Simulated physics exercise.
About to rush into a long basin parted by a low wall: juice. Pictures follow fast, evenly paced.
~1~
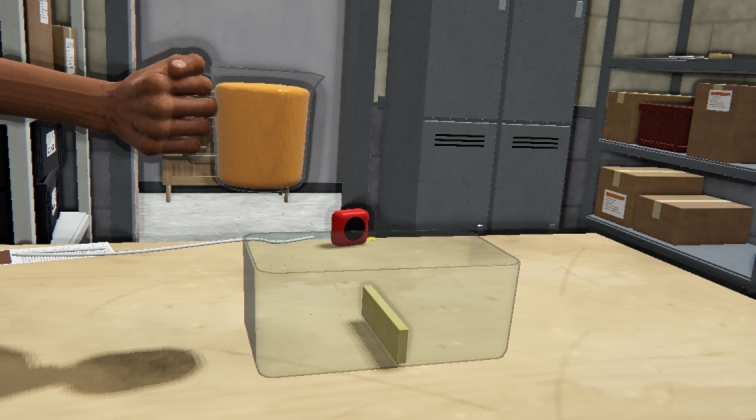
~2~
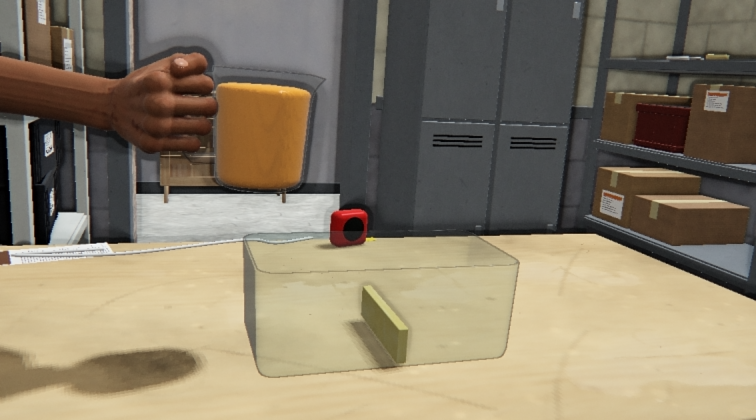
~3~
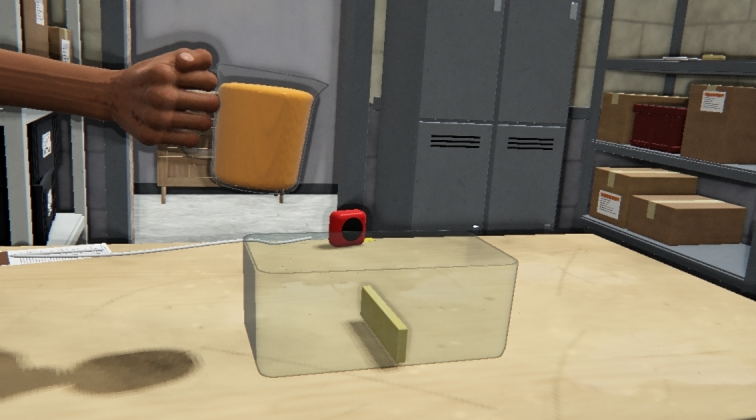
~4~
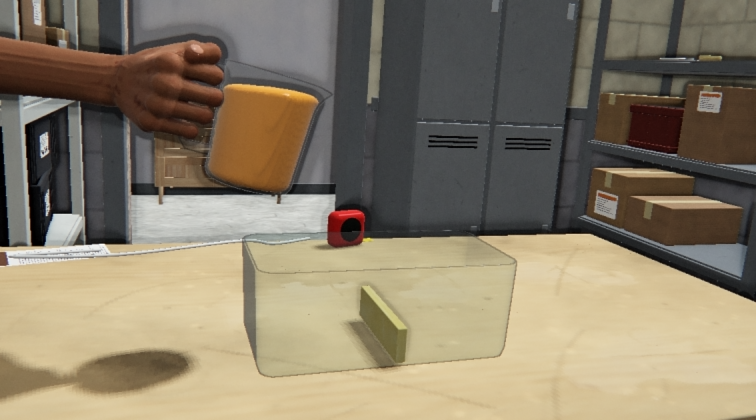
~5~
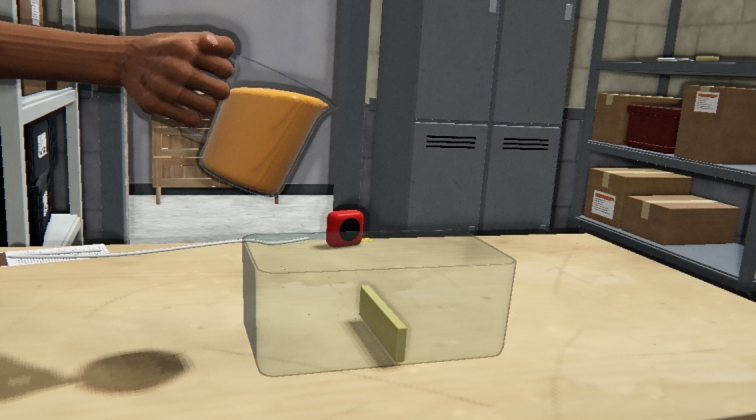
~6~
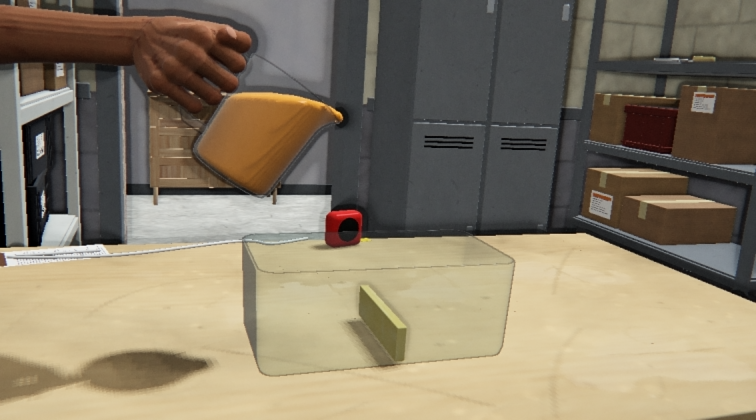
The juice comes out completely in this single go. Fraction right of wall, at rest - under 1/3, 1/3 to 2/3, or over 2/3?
Under 1/3.
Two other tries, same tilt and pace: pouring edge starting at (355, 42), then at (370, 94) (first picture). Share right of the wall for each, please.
In turn 75 and 80 in a hundred.
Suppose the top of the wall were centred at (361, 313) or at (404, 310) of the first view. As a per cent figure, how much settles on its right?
In turn some 60 and 10 in a hundred.
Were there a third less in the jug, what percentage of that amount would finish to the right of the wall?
Best guess: Around 5 %.
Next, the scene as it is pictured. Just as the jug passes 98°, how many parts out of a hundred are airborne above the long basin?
It comes to around 25 per cent.
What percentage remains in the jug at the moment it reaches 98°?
Amount still in: Approx. 55 %.
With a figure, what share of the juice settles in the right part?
I'd put it at about 20 per cent.
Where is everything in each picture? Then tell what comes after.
In the first frame, it leans 0°; its right rim is at (325, 75); the juice meets the walls at (215, 85) and (309, 90); the long basin's rim runs from (249, 254) to (494, 247); the wall's top is at (384, 307).
In the second frame, it leans 2°; its right rim is at (326, 78); the juice meets the walls at (216, 85) and (309, 92).
In the third frame, it leans 6°; its right rim is at (329, 84); the juice meets the walls at (219, 85) and (312, 94).
In the fourth frame, it leans 13°; its right rim is at (333, 93); the juice meets the walls at (223, 88) and (318, 98).
In the fifth frame, it leans 23°; its right rim is at (337, 106); the juice meets the walls at (224, 99) and (326, 101).
In the sixth frame, it leans 34°; its right rim is at (340, 122); the juice meets the walls at (213, 118) and (331, 110); 1 per cent is over the edge.
A moment on, the jug is tipped on its side and 53 per cent is still to pour, 10 is left of the wall and 11 right of it.
Next, the jug is tipped right over and 8 per cent is still to pour, 64 is left of the wall and 17 right of it.
Then the jug is tipped right over and 0 per cent is still to pour, 76 is left of the wall and 18 right of it.
Later the jug is tipped right over and 0 per cent is still to pour, 77 is left of the wall and 19 right of it.
At rest 77 per cent lies left of the wall, 19 right of it and 4 outside.
